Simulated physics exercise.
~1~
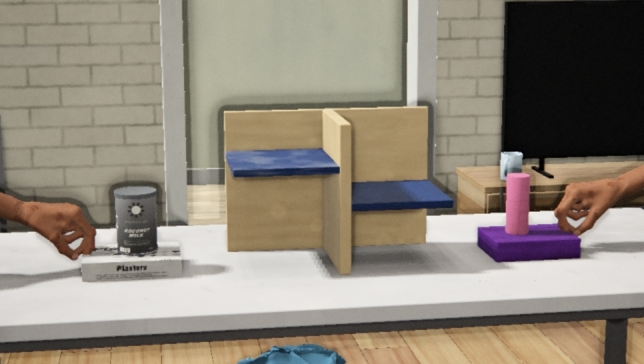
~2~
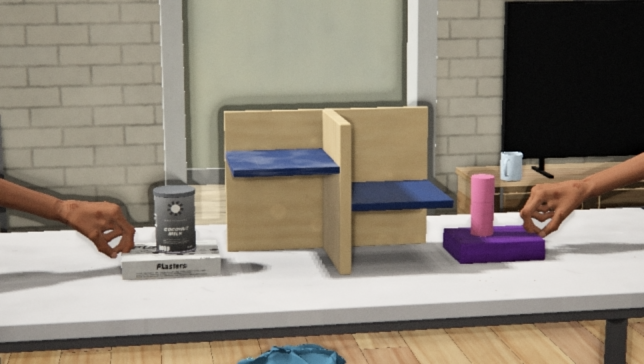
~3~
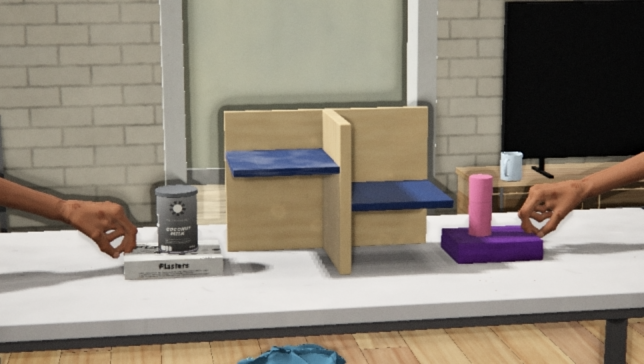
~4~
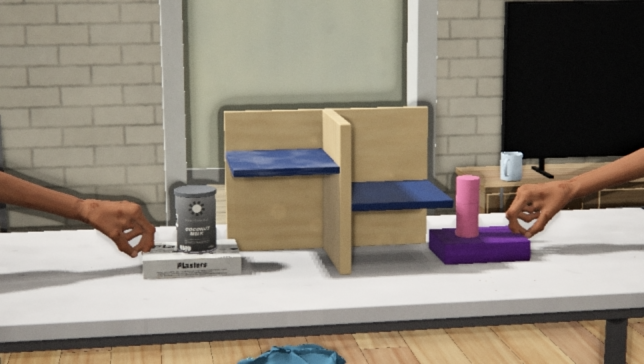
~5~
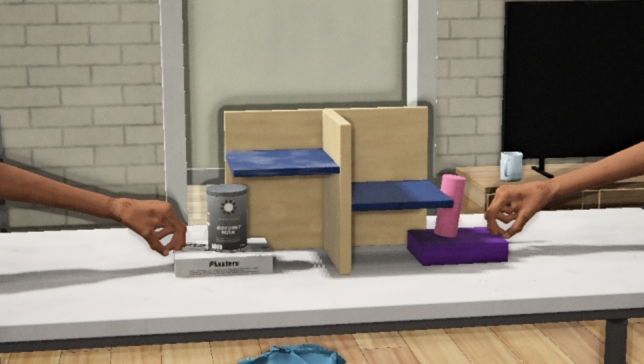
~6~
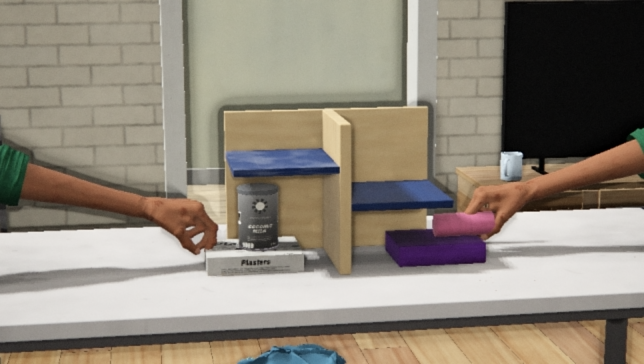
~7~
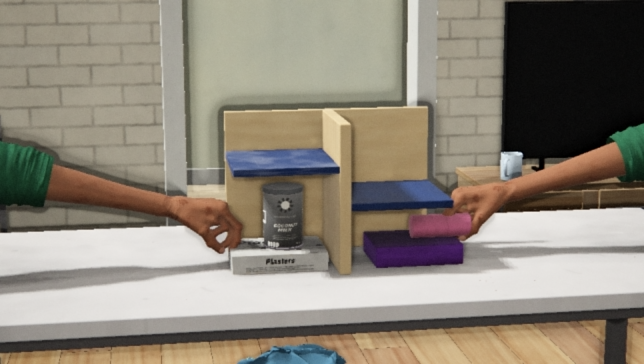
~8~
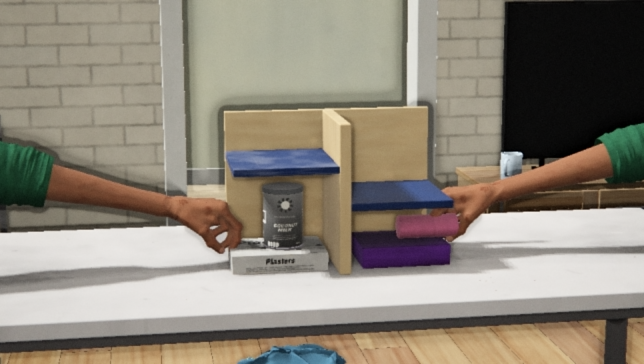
A grey tin on a white box and a pink candle on a purple board were pushed by two hands towards a wooden shelf; the tin slid in upright under the left ledge, while the candle tipped against the right one and ended on its side.
